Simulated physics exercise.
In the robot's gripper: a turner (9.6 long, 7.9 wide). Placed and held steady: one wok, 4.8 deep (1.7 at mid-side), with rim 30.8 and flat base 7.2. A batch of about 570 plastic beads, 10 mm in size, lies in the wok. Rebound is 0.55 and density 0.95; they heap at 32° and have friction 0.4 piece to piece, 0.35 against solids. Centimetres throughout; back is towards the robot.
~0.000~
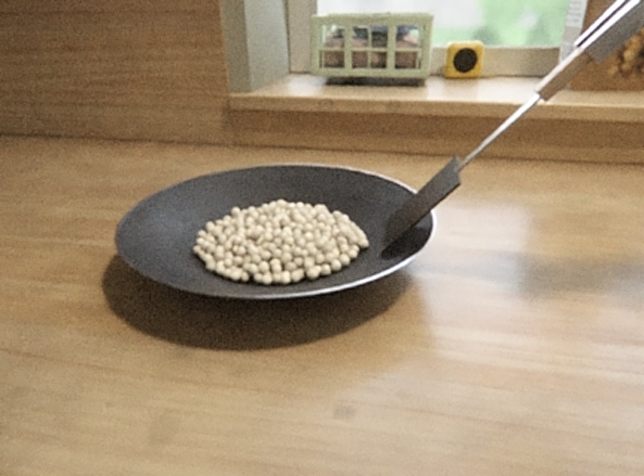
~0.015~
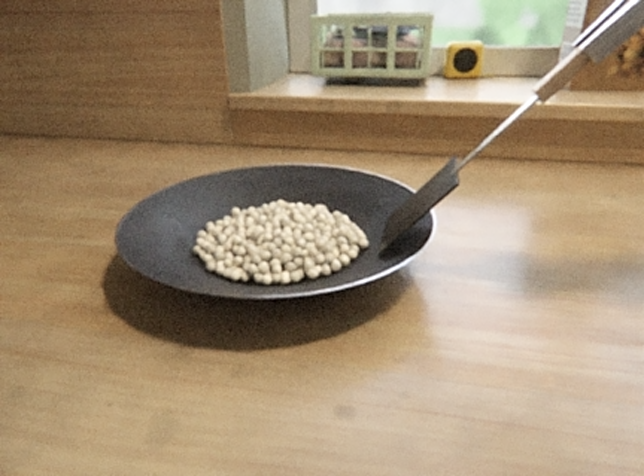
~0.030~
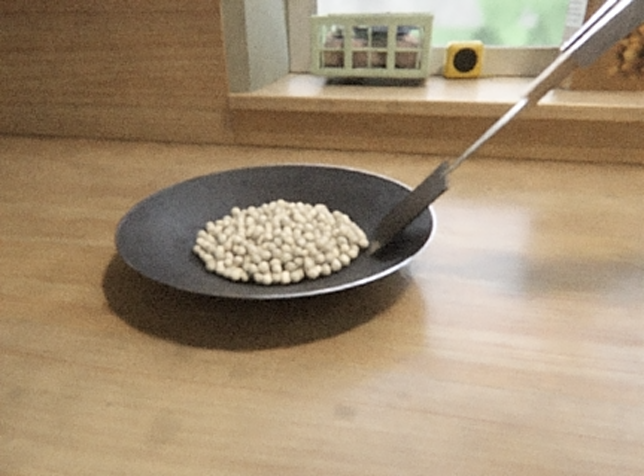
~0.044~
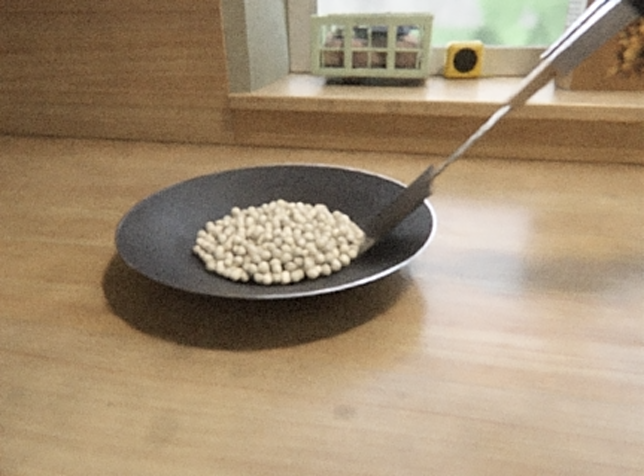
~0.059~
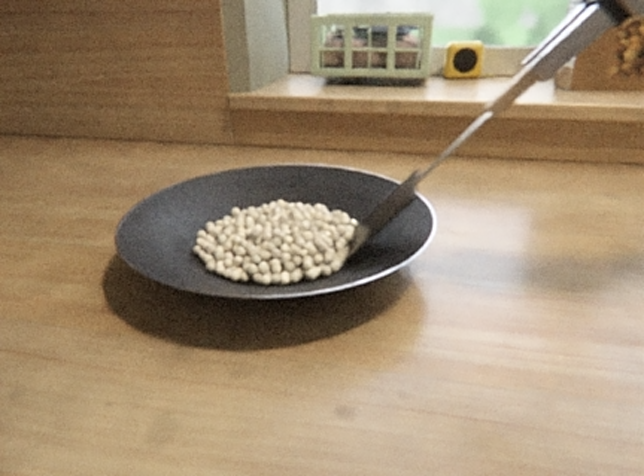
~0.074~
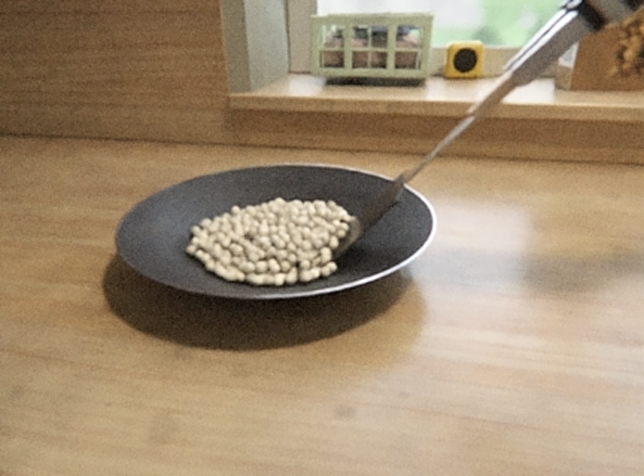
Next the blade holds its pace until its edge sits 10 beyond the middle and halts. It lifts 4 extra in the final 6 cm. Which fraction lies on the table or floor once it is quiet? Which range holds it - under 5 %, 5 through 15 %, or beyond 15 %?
The range beyond 15 % holds it.
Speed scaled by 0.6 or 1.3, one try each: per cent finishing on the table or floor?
Close to 10 and 45 percent respectively.
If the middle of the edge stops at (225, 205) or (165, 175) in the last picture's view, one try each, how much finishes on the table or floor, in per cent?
Estimates, in order: 10 % and 40 %.
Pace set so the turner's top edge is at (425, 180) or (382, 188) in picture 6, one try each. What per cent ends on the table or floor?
Estimates: Near 10 %, near 40 %.
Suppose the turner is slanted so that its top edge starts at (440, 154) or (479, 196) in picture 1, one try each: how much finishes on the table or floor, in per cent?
About 30% and 25%.
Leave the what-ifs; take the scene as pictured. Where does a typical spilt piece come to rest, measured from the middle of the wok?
I'd say some 32 centimetres, give or take.
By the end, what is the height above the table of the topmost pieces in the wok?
Roughly 5.0 centimetres.
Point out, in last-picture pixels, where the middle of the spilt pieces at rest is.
At about (30, 225) in the last picture.
After 0.13 s, sloping 49°, highest piece 5 above the table; 571 in the wok.
After 0.20 s, sloping 49°, highest piece 6 above the table; 571 in the wok.
After 0.43 s, sloping 49°, highest piece 6 above the table; 397 in the wok, 146 on the table or floor, 28 on the blade or in flight.
After 1.48 s, sloping 49°, highest piece 5 above the table; 397 in the wok, 174 on the table or floor.
At rest, 397 in the wok, 174 on the table or floor. That is 30 % on the table or floor.
